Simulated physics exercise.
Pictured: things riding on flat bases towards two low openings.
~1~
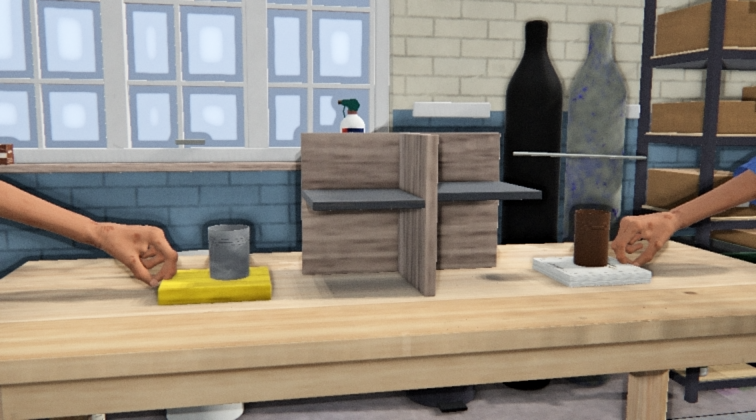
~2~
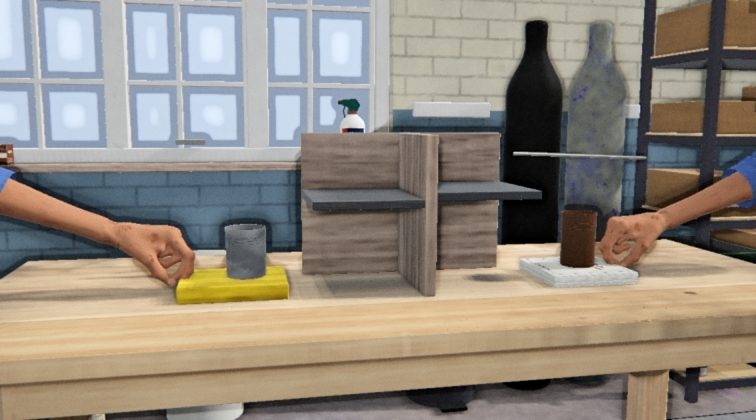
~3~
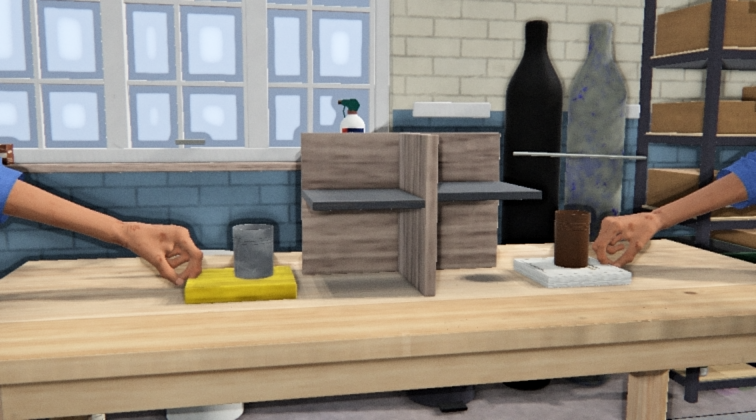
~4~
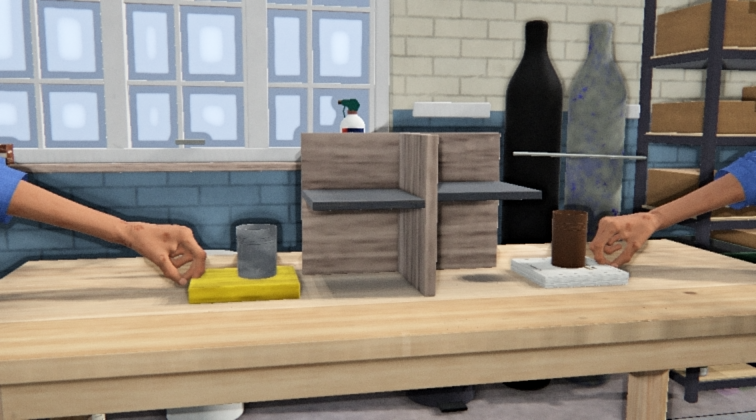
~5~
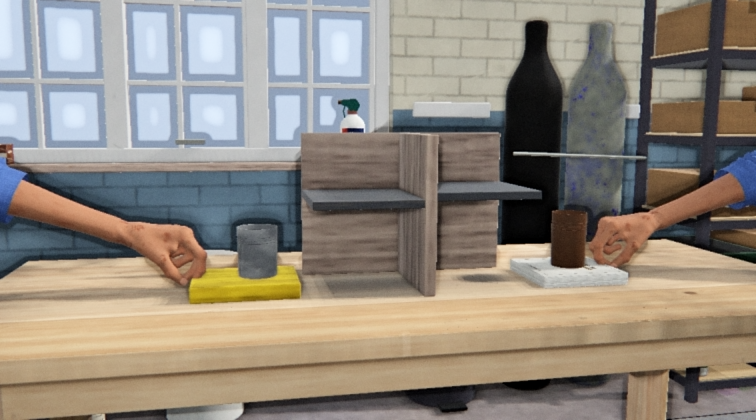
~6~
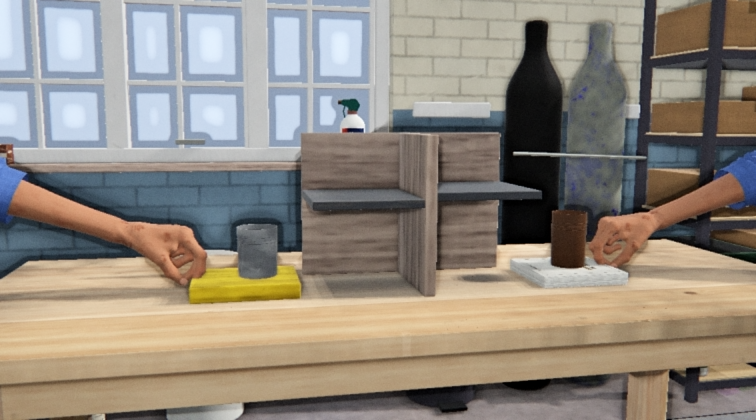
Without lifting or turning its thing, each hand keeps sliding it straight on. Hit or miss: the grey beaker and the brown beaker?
Grey beaker - miss. Brown beaker - miss.
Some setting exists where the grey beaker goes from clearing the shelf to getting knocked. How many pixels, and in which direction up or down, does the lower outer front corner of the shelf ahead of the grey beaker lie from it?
It would take a shift of about 24 pixels, down.
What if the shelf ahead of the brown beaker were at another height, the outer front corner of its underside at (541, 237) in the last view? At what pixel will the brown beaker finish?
It'd come to a stop somewhere close to (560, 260).
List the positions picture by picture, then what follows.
The first frame shows hands sliding the things forward; grey beaker (229, 252); brown beaker (592, 238); shelf (415, 209).
The second frame shows hands sliding the things forward; brown beaker (578, 238); white book (576, 271).
The third frame shows hands sliding the things forward; grey beaker (254, 251); yellow board (242, 284).
The fourth frame shows hands sliding the things forward; brown beaker (569, 239); shelf (415, 209).
The fifth frame shows hands sliding the things forward; grey beaker (258, 251); white book (566, 271).
The sixth frame shows hands sliding the things forward; grey beaker (258, 251); brown beaker (569, 239); yellow board (246, 284).
Then, 0.88 s past the last view, grey beaker riding along near (302, 250); brown beaker riding along near (530, 241).
Finally, the grey beaker clears the shelf, near (368, 248); the brown beaker clears the shelf, near (479, 242).
